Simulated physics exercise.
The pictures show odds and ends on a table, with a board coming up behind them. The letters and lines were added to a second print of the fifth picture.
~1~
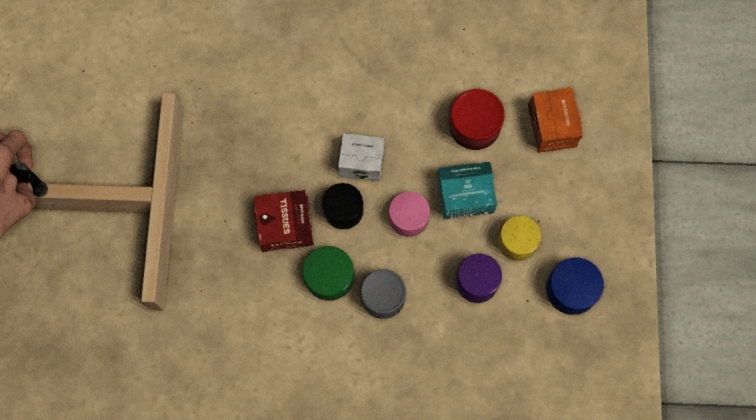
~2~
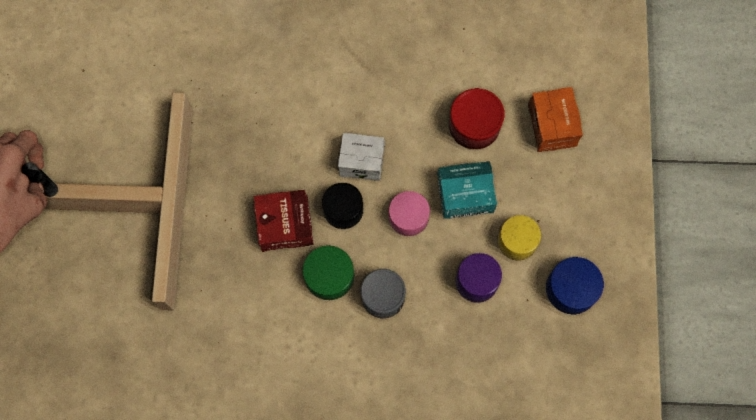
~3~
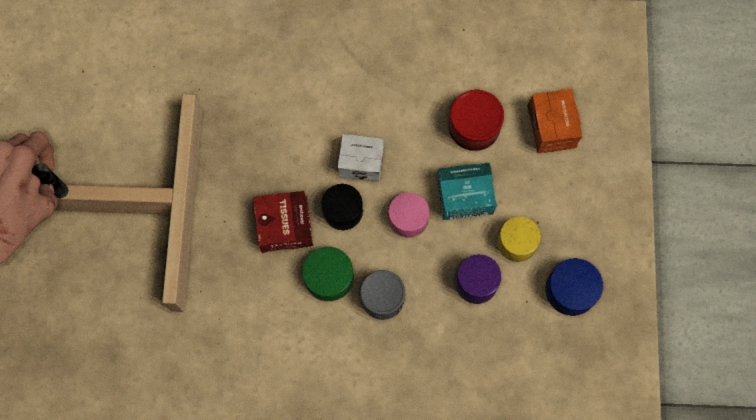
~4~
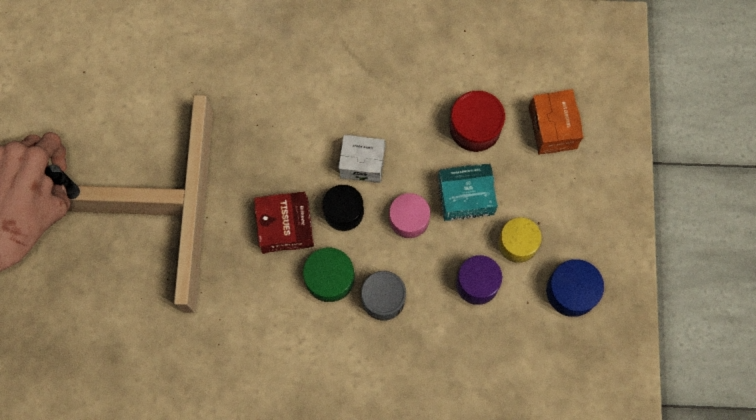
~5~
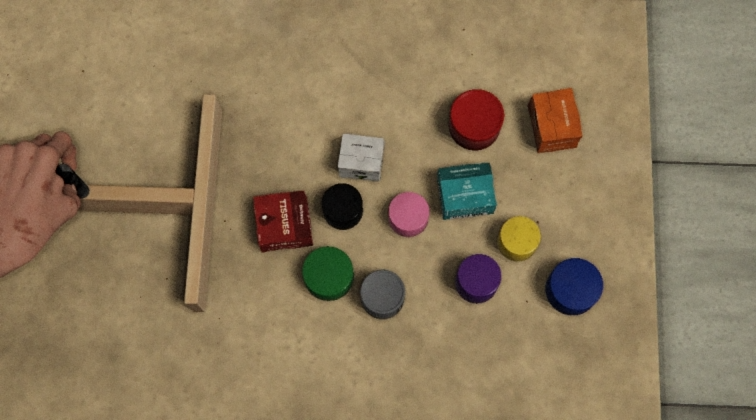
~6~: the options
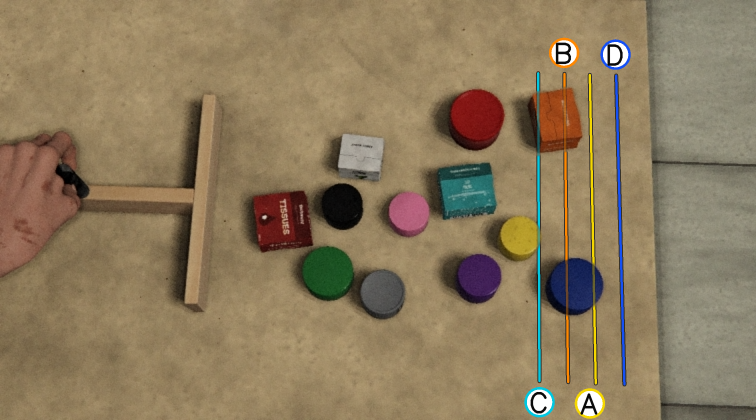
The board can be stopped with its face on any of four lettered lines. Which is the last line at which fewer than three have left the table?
Line B.
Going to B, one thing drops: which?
It is the yellow pot.
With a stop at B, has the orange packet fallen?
No.
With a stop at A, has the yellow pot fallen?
By then, yes.
On the marked copy, A at (593, 223); B at (566, 222); C at (539, 221); D at (620, 224).
Taking B. A third of the way, board (331, 200); grey tub (401, 302); turquoise box (483, 191).
Two thirds of the way, board (465, 205); blue tin (584, 289); yellow pot (579, 243).
When it is over, board (568, 209); yellow pot over the edge; orange packet (643, 116); one fallen.
As for the rest, A drops six; C is within the limit but short; D drops six.
